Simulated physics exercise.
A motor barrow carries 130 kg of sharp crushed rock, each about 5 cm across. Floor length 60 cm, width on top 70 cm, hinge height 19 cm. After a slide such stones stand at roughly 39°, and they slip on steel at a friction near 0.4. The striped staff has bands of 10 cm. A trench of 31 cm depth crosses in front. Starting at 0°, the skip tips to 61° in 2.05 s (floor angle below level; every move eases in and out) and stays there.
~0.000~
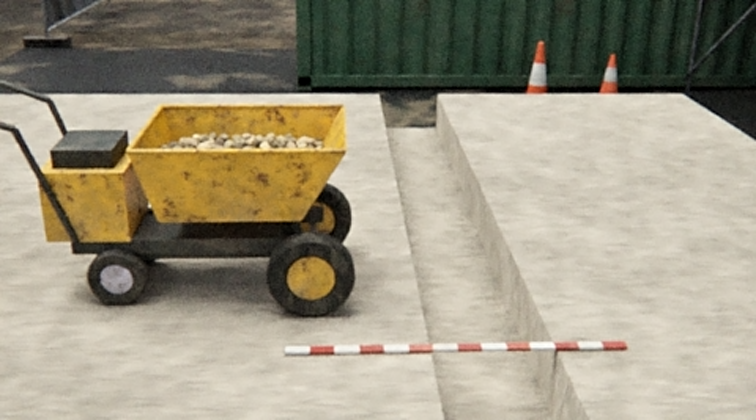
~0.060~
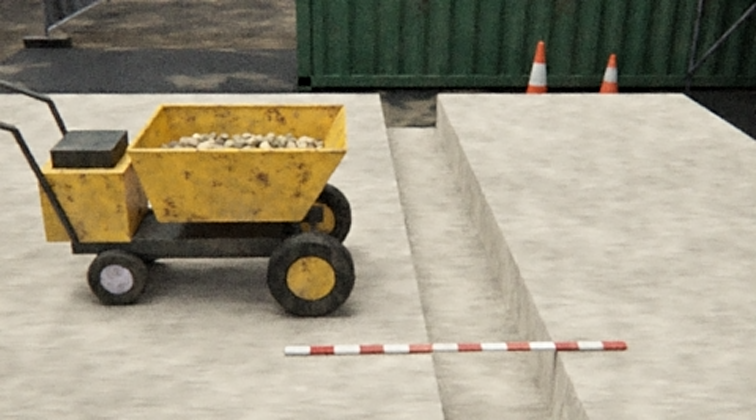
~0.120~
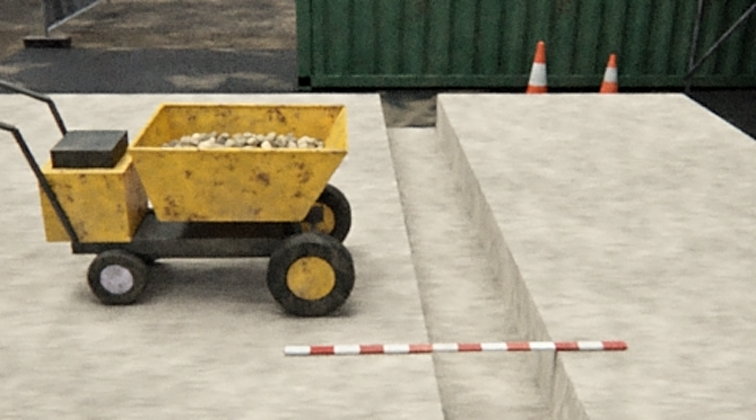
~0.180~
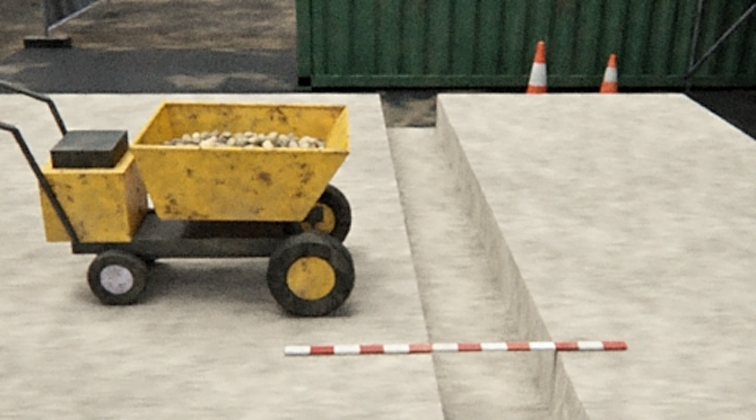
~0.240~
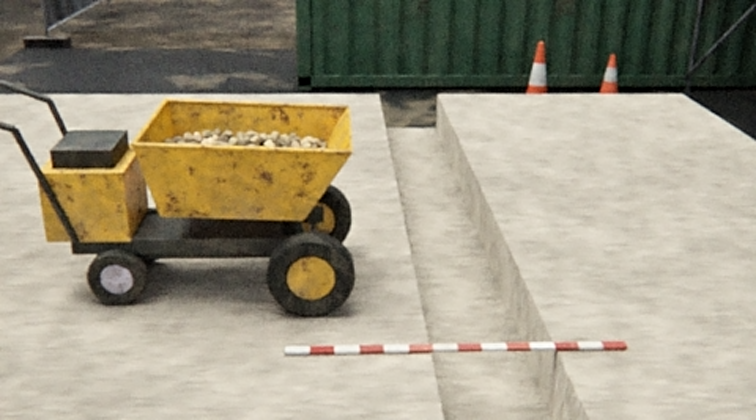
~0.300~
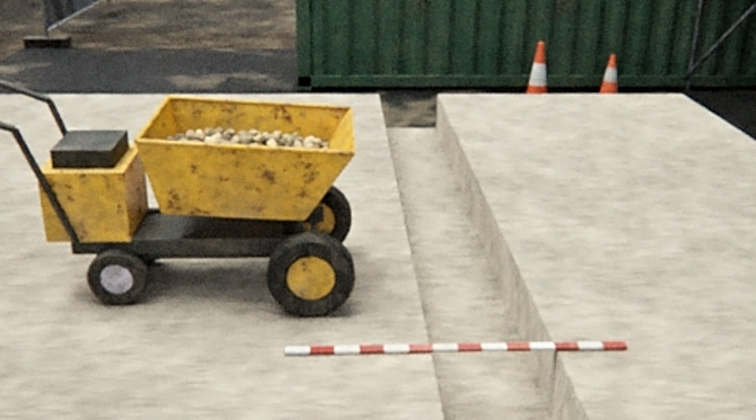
A yellow motor barrow loaded with crushed rock stood on pale ground left of a trench, its wheels still, while its skip slowly tilted very slightly forward to the right.
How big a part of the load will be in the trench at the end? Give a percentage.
Some 12 per cent of it.
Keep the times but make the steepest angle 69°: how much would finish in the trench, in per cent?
In that case some 45 per cent.
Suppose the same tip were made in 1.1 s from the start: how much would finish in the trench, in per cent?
It would be near 20 per cent.
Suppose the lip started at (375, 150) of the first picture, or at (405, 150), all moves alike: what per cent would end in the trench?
First some 10, then 10 per cent.
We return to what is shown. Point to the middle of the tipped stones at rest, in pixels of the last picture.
Their middle is at about (483, 338).
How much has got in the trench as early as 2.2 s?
Some 0 per cent.
After 1.5 s the floor is at 52°; 100 % in the skip; the foremost stones are at (401, 205).
After 2.2 s the floor is at 61°; 99 % in the skip, 1 % in the trench; the foremost stones are at (466, 251).
After 2.5 s the floor is at 61°; 93 % in the skip, 7 % in the trench; the foremost stones are at (510, 321).
After 4.4 s the floor is at 61°; 88 % in the skip, 12 % in the trench; the foremost stones are at (516, 334).
